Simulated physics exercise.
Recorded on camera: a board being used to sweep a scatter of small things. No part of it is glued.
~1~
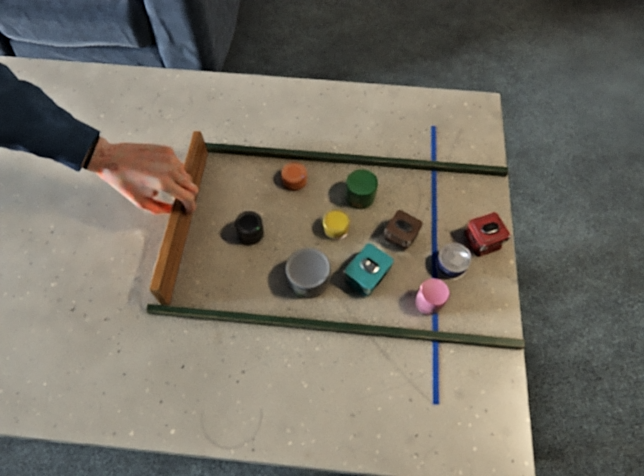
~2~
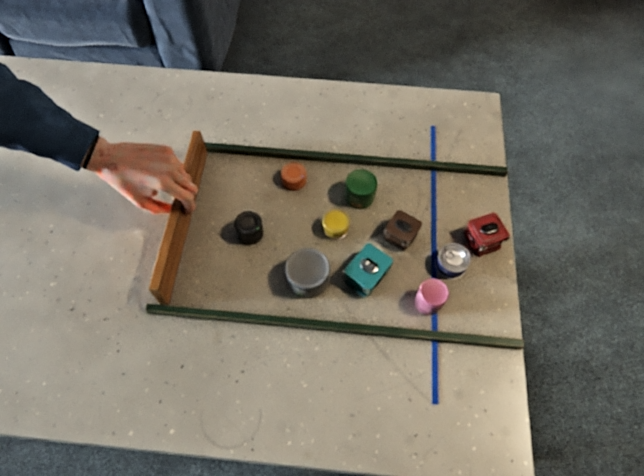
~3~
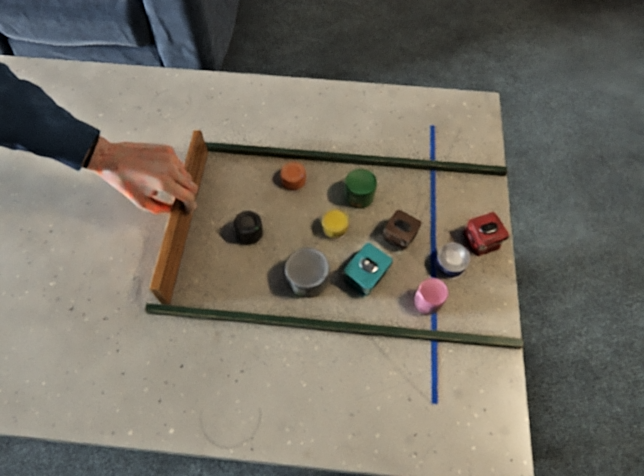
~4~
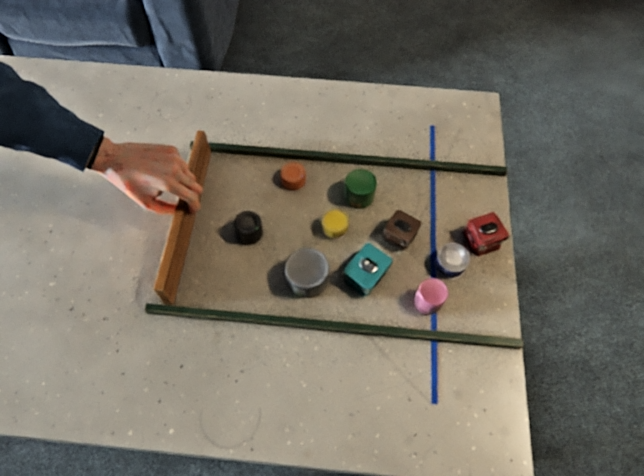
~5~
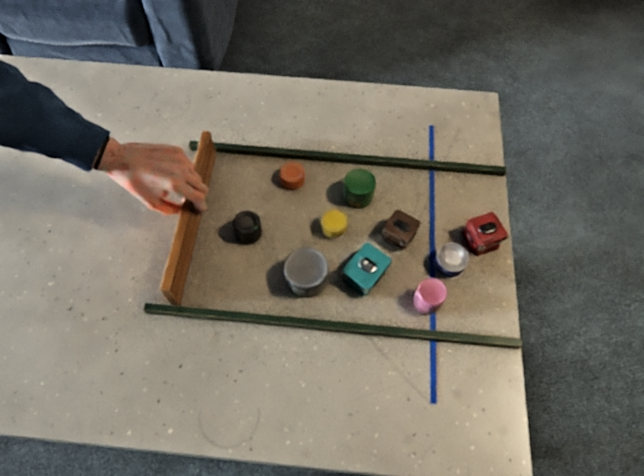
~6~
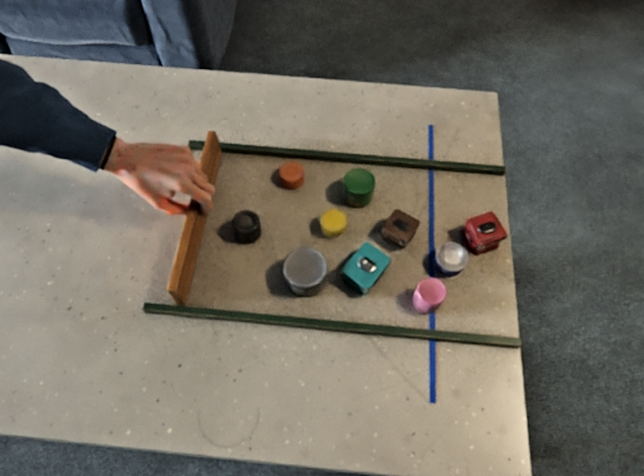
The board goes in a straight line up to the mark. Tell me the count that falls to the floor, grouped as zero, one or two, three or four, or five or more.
The count is zero.
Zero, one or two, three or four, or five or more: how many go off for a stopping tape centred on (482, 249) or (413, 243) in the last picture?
At least five; zero.
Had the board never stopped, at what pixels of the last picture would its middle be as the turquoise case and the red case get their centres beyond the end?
The middle is at (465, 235) when it's the turquoise case, and at (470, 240) when it's the red case.
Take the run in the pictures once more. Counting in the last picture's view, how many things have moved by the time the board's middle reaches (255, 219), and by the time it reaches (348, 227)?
First position 1; second position 6.
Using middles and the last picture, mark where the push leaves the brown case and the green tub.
The first sits around (470, 239), while the other sits around (449, 198).
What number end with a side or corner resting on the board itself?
So the total is 5.
Soon after, none off yet; red case at rest near (483, 234); blue tin at rest near (450, 260); pink tub at rest near (429, 296).
Then, none off yet; red case moving near (489, 230); blue tin moved about its own width near (475, 257); pink tub moved about its own width near (453, 307).
At rest, the number that fall off is zero.
